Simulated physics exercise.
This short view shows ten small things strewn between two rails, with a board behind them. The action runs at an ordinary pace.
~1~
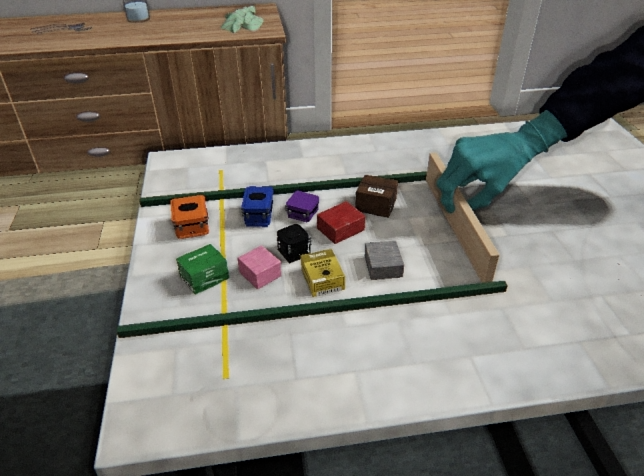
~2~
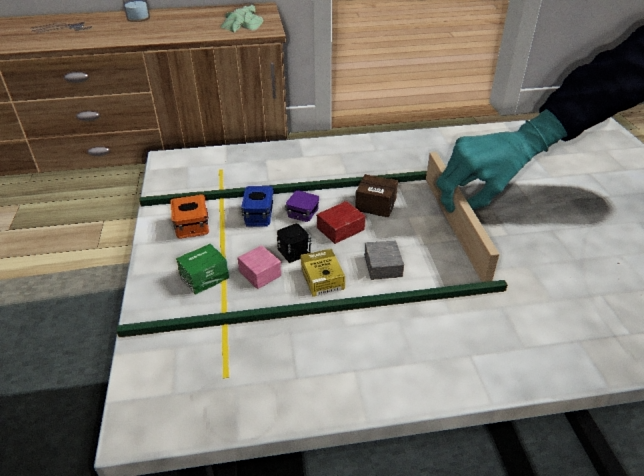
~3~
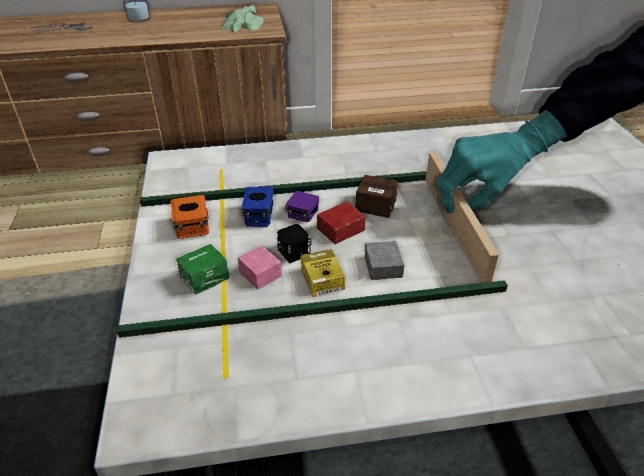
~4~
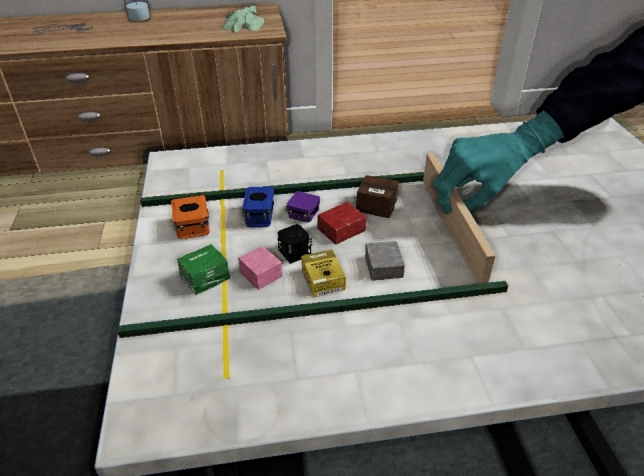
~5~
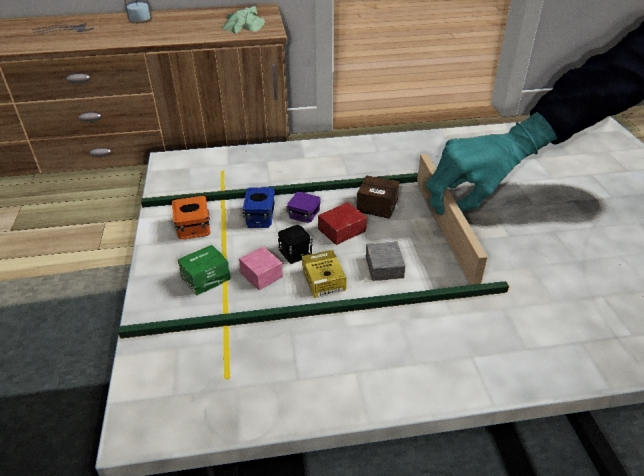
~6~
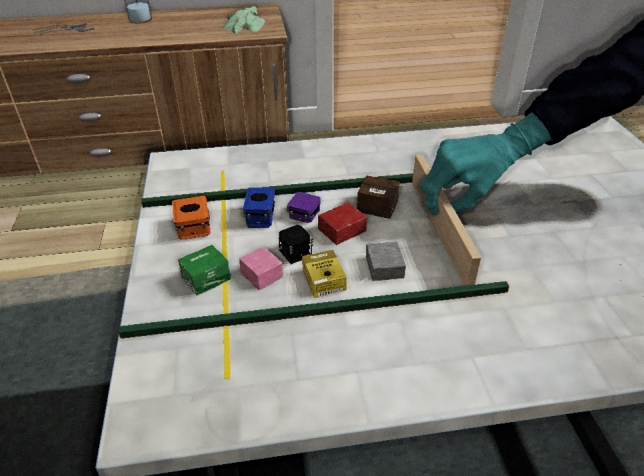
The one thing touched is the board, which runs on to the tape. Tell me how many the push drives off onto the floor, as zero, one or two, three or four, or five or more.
One or two, I think.
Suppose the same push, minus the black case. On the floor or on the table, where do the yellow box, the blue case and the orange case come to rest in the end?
The yellow box remains - the blue case remains - the orange case ends up below.
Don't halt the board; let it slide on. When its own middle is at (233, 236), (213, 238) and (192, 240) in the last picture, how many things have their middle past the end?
Over the end: 2, 3, 3.
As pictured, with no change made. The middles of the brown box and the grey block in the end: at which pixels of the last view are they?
The brown box comes to rest at (205, 208), and the grey block comes to rest at (208, 281).
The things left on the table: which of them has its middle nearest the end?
Looks like the blue case to me.
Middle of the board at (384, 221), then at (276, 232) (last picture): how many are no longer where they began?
Counts: 2 / 10.
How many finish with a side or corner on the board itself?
That makes 4.
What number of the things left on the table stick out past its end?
The total comes out at 1.
Soon after, none off yet; orange case at rest near (192, 218); green box at rest near (205, 270); pink block at rest near (261, 268).
Then, none off yet; orange case at rest near (192, 218); green box moving near (198, 270); pink block moved about its own width near (239, 267).
Further on, none off yet; orange case moved about its own width near (142, 227); green box moved well along near (135, 270); pink block moved well along near (178, 269).
At rest, the number that fall off is one or two; fallen, green box and orange case.
